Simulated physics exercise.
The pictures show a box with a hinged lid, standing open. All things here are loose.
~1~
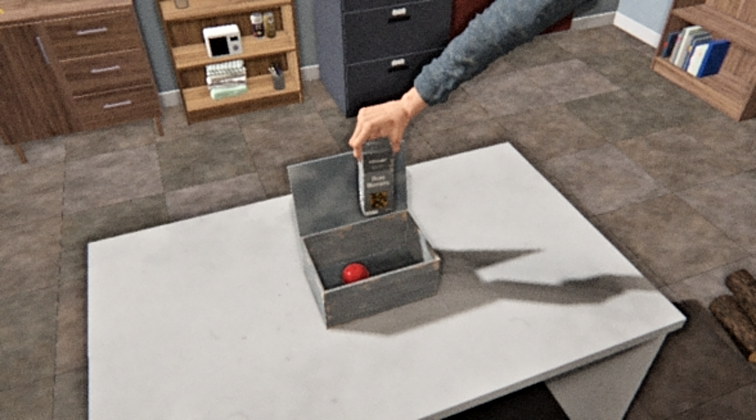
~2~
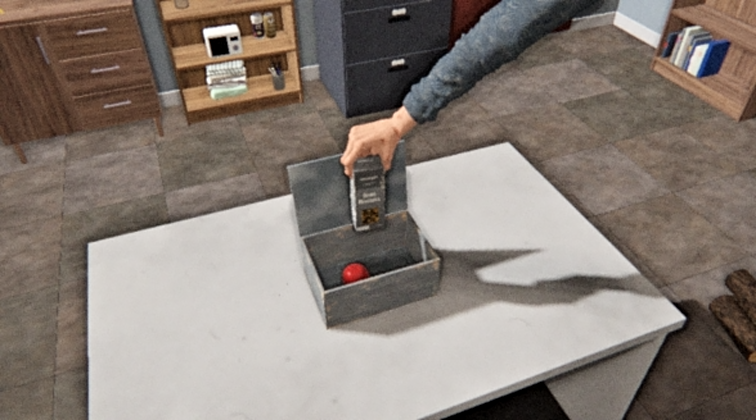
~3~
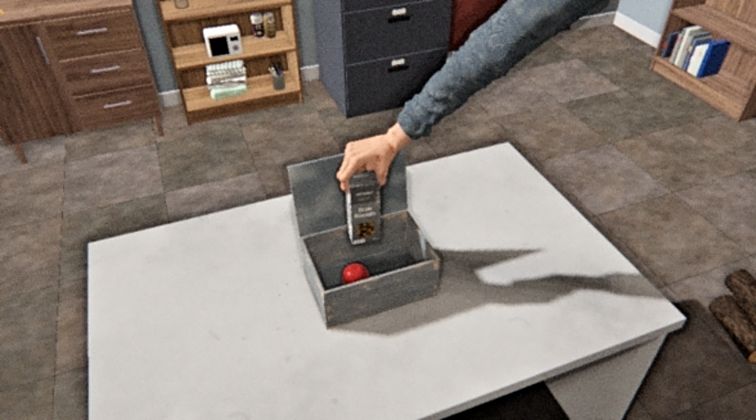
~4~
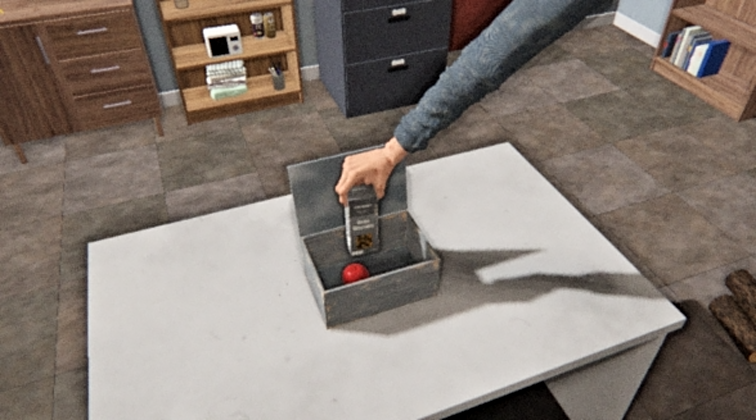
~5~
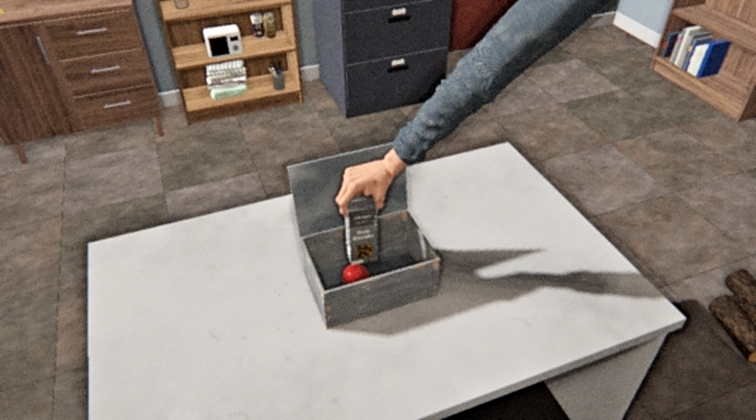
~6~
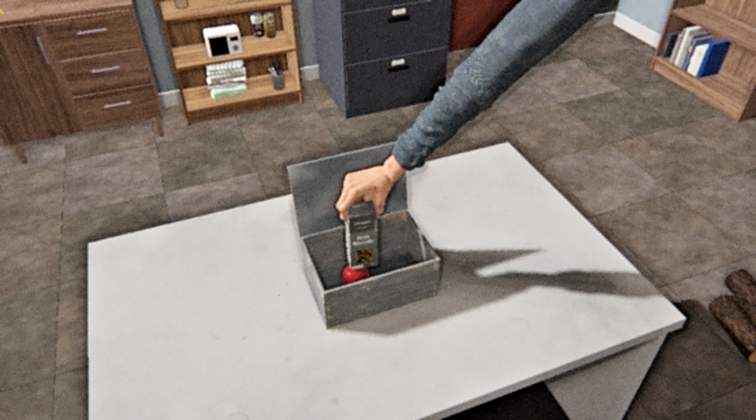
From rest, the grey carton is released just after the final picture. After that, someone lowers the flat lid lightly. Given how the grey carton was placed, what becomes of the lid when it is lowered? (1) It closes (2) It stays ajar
It closes.
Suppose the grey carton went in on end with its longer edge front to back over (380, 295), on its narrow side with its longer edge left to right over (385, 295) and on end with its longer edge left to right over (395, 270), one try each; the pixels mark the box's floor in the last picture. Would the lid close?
The lid stays partly open the first time, goes all the way down the second time and stays partly open the third time.
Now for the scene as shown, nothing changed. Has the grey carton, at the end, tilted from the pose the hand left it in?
Once everything settles, the grey carton ends up at a slant.
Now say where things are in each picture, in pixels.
Coming down; grey carton (376, 178), in the first picture.
Coming down; grey carton (367, 194), in the second picture.
Coming down; grey carton (363, 208), in the third picture.
Coming down; grey carton (361, 220), in the fourth picture.
Coming down; grey carton (361, 230), in the fifth picture.
In place under the hand; grey carton (362, 236), in the sixth picture.
Then, 0.40 s after the last picture, grey carton on its side near (376, 259); red apple rolled about its own width.
Then, 1.40 s after the last picture, lid 73° above the rim; grey carton on its side near (388, 276); red apple rolled about its own width.
Then, 1.90 s after the last picture, lid 23° above the rim; grey carton on its side near (388, 276); red apple rolled about its own width.
At rest, lid shut; tipped over in the box, grey carton; moved from the start, red apple. Seen from the same camera at the end, grey carton near (388, 276).
